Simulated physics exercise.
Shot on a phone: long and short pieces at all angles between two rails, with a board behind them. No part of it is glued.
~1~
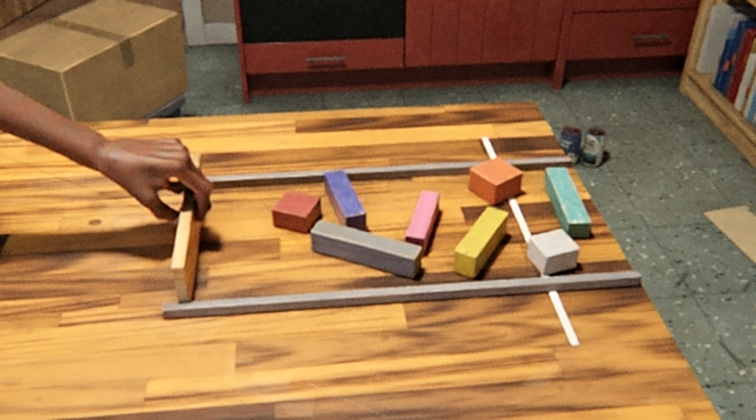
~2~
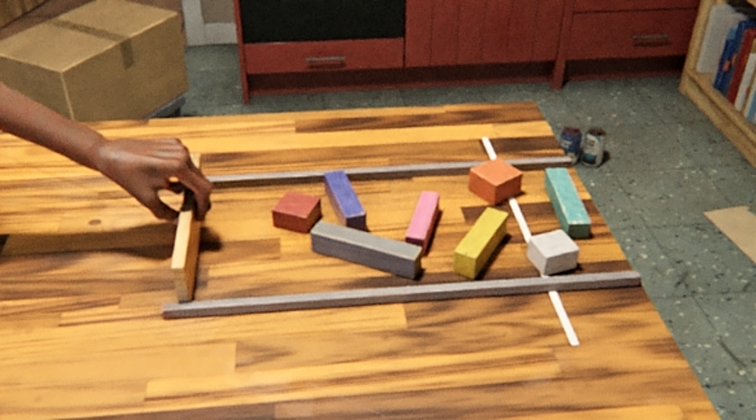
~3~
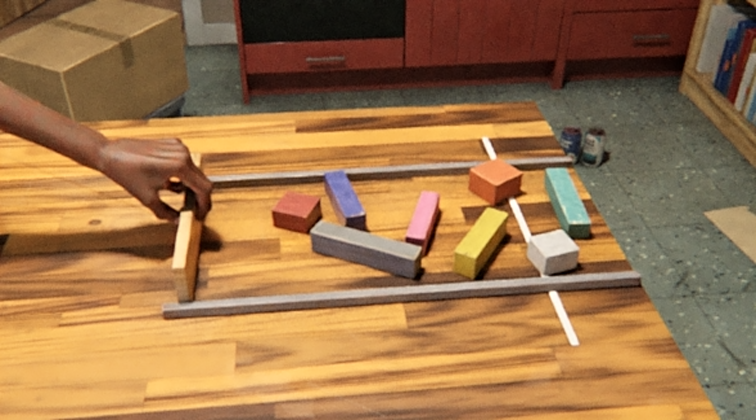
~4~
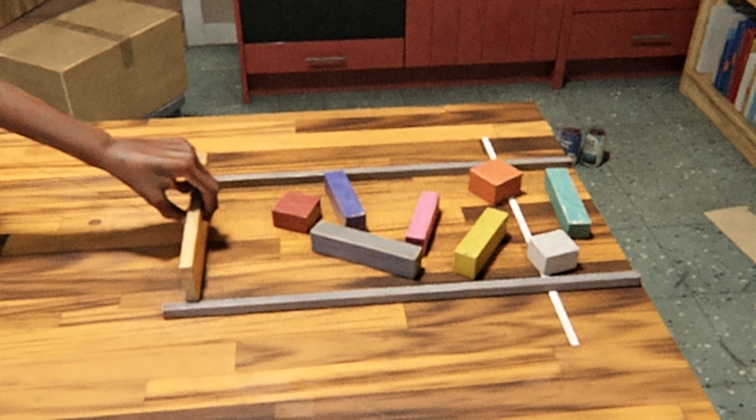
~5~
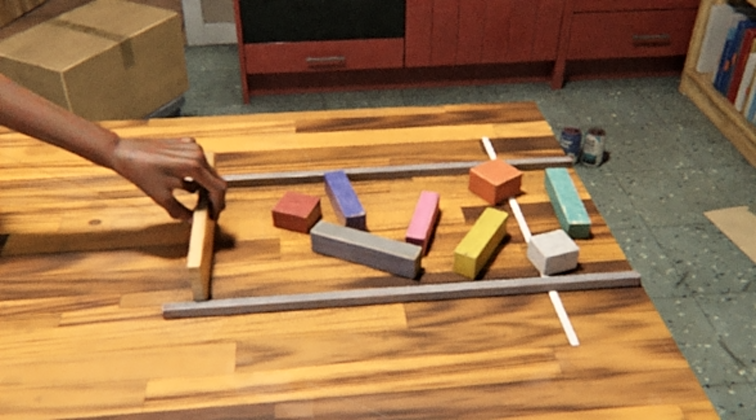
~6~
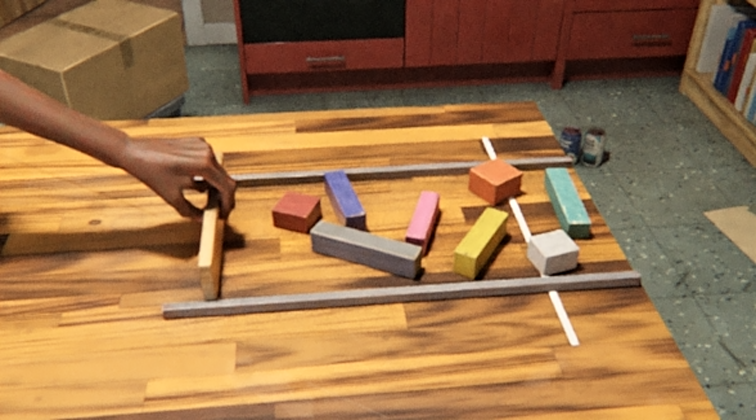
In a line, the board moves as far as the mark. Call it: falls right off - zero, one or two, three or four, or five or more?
Call: One or two.
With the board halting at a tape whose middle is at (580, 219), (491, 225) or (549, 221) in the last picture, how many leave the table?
Tallies in the order given: 6, 0, 3.
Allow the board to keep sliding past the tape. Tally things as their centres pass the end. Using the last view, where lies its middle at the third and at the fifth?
About (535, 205) and about (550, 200).
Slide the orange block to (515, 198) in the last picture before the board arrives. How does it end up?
Then it falls.
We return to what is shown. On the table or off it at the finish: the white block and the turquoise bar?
Well, the white block is still up there and the turquoise bar ends up down.
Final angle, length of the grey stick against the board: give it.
Angle: Close to 0 degrees.
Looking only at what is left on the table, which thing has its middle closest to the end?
The one in question is the orange block.
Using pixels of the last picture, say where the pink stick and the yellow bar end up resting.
The pink stick ends at (578, 218) and the yellow bar at (590, 235).
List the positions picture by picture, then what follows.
In the first picture, turquoise bar (566, 202); white block (553, 252); orange block (495, 181); board (191, 224); tape (522, 223).
In the second picture, white block (553, 253); red block (297, 212).
In the third picture, orange block (495, 181); pink stick (423, 222).
In the fourth picture, turquoise bar (566, 202); board (198, 223).
In the fifth picture, white block (553, 253); blue bar (345, 201).
In the sixth picture, turquoise bar (566, 202); white block (553, 253); orange block (495, 181); board (214, 222); tape (522, 223).
Early on, none off yet; turquoise bar at rest near (566, 202); white block at rest near (553, 253); orange block at rest near (495, 181).
Finally, the number that fall off is one or two; lost, turquoise bar.
